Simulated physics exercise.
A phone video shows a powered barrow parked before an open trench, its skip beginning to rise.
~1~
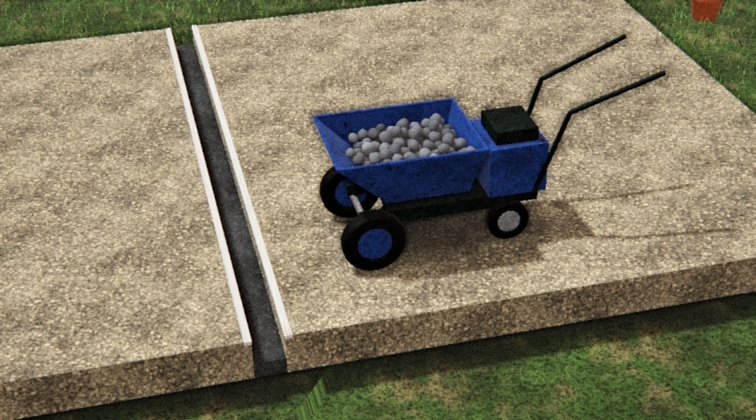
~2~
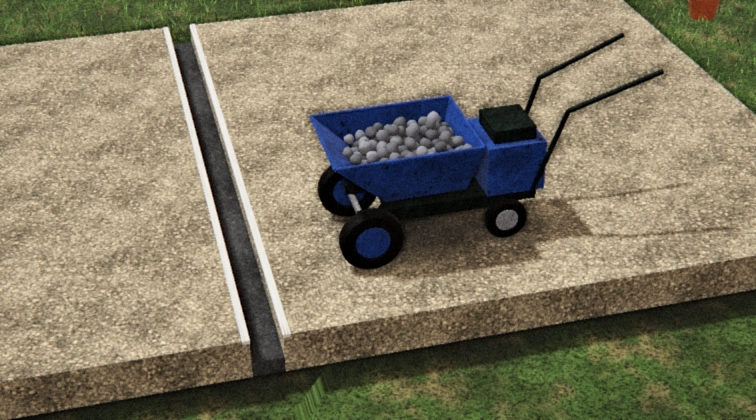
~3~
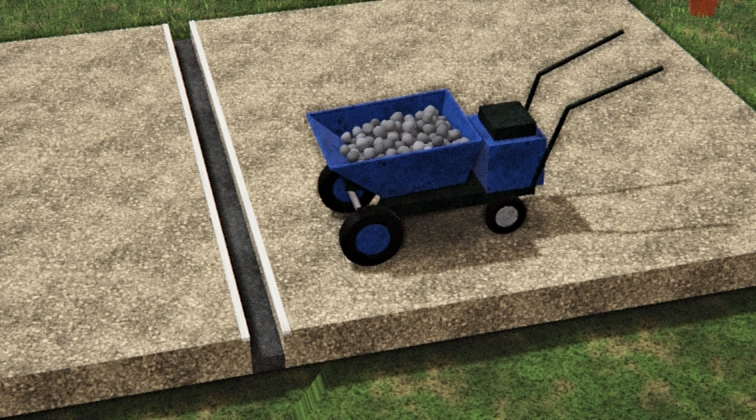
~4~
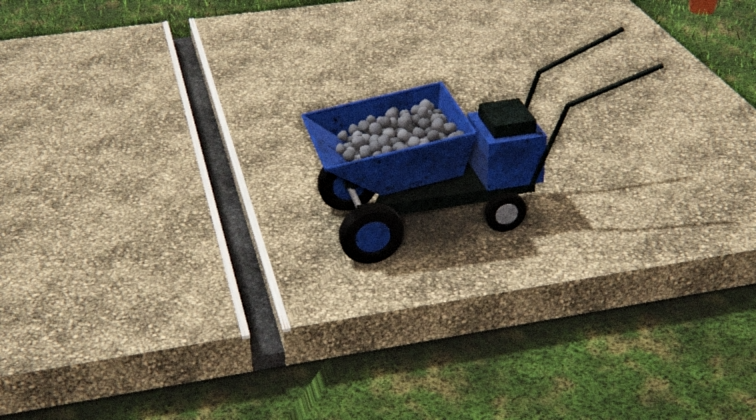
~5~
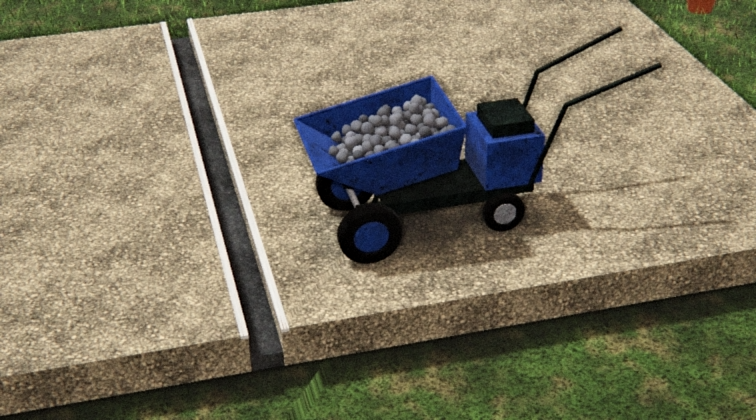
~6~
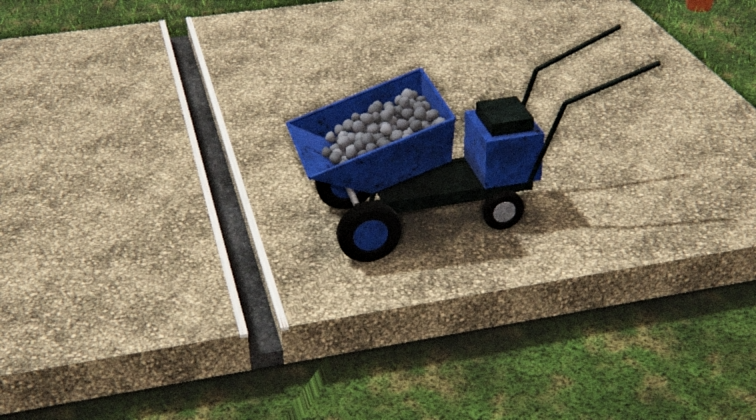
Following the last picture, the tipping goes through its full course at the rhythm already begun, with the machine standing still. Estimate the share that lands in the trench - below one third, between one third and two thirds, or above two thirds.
The share in the trench is between one third and two thirds.
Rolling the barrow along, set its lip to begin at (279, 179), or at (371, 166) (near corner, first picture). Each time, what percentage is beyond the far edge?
Near 90 and 10 percent respectively.
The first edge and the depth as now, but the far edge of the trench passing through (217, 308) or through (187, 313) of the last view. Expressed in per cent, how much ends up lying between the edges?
90 %, 100 %.
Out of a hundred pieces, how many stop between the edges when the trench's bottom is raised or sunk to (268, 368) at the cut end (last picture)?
I'd guess about 70 %.
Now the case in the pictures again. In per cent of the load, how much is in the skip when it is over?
Share in the skip: Around 15 %.
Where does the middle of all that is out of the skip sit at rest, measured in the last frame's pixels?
Resting centre, last picture - approx. (235, 251).
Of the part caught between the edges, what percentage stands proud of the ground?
Roughly 25 percent.
Just after the last frame, skip tipped steeply; every one in the skip.
A moment on, skip tipped right over; roughly two thirds in the skip; just a few short of the trench; roughly a third in or heaped over the trench; just a few beyond it; just a few falling.
Further on, skip tipped right over; roughly a quarter in the skip; just a few short of the trench; roughly half in or heaped over the trench; roughly a quarter beyond it.
When it is over, skip tipped right over; roughly a quarter in the skip; just a few short of the trench; roughly half in or heaped over the trench; roughly a quarter beyond it.
